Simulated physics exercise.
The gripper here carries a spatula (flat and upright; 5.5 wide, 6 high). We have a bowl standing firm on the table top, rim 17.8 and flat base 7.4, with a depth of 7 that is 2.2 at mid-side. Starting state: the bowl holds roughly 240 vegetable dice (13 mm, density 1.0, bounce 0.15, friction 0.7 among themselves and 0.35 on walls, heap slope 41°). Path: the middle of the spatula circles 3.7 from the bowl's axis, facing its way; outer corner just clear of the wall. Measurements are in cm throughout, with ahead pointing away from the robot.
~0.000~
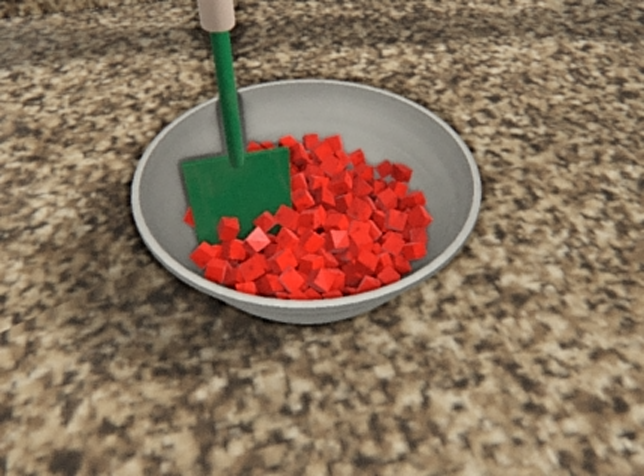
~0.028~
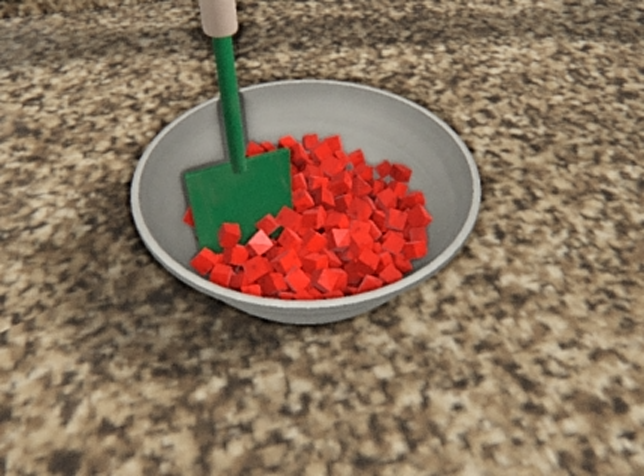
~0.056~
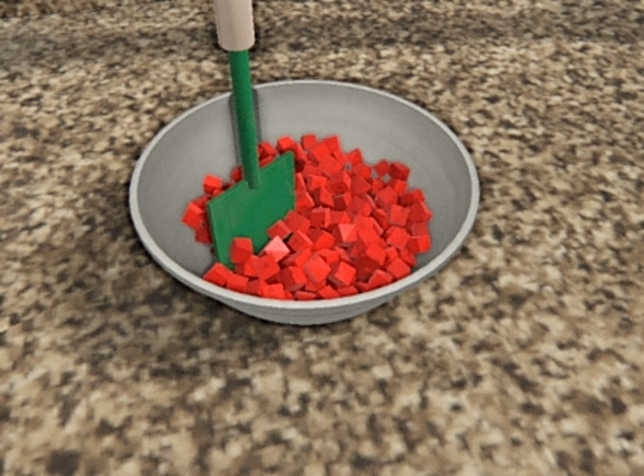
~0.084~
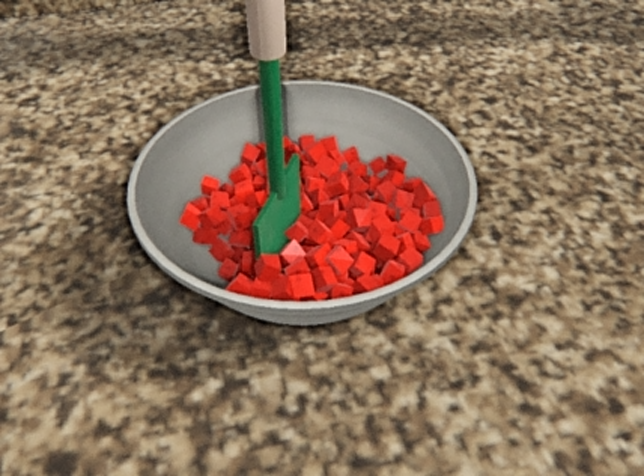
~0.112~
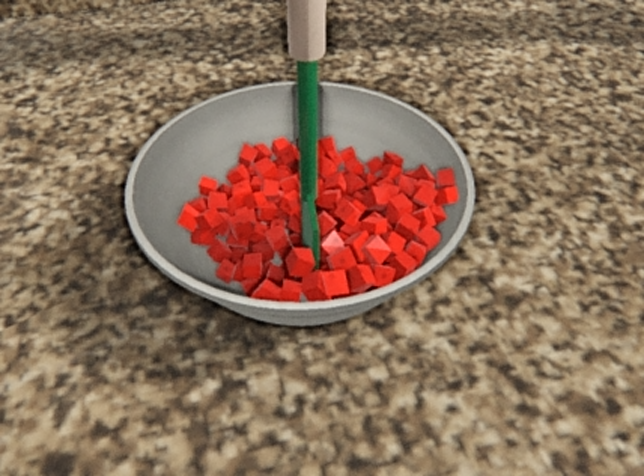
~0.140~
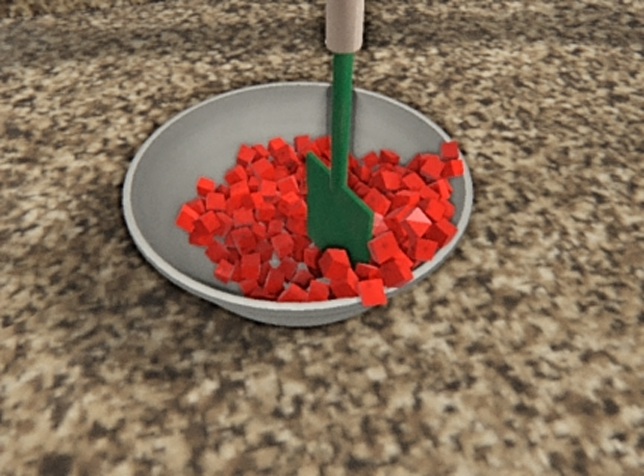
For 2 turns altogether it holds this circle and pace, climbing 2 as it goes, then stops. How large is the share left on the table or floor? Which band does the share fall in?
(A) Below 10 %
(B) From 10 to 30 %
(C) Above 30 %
Above 30 % (C).
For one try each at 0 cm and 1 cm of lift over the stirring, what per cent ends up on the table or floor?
Some 60 and some 45 per cent.
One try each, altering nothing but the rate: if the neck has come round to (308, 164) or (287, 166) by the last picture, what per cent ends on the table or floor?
About 30 and 25 %.
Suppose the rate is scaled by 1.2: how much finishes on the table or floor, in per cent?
That gives some 45 percent.
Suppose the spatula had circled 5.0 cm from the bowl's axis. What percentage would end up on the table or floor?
Then about 0 per cent.
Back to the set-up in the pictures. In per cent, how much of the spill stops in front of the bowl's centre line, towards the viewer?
About 40 per cent.
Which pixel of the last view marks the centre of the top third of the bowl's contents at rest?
Near (304, 236).
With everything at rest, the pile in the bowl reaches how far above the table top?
Around 5.0 cm above the table.
By 0.40 s, 346° round, highest piece 10 above the table; 173 in the bowl, 36 on the table or floor, 30 in flight or on the tool.
By 0.67 s, 223° round, highest piece 9 above the table; 138 in the bowl, 91 on the table or floor, 10 in flight or on the tool.
By 1.00 s, 0° round, highest piece 5 above the table; 136 in the bowl, 103 on the table or floor.
By 1.70 s, 0° round, highest piece 5 above the table; 136 in the bowl, 103 on the table or floor.
Final count, 136 in the bowl, 103 on the table or floor. That is 43 % on the table or floor.
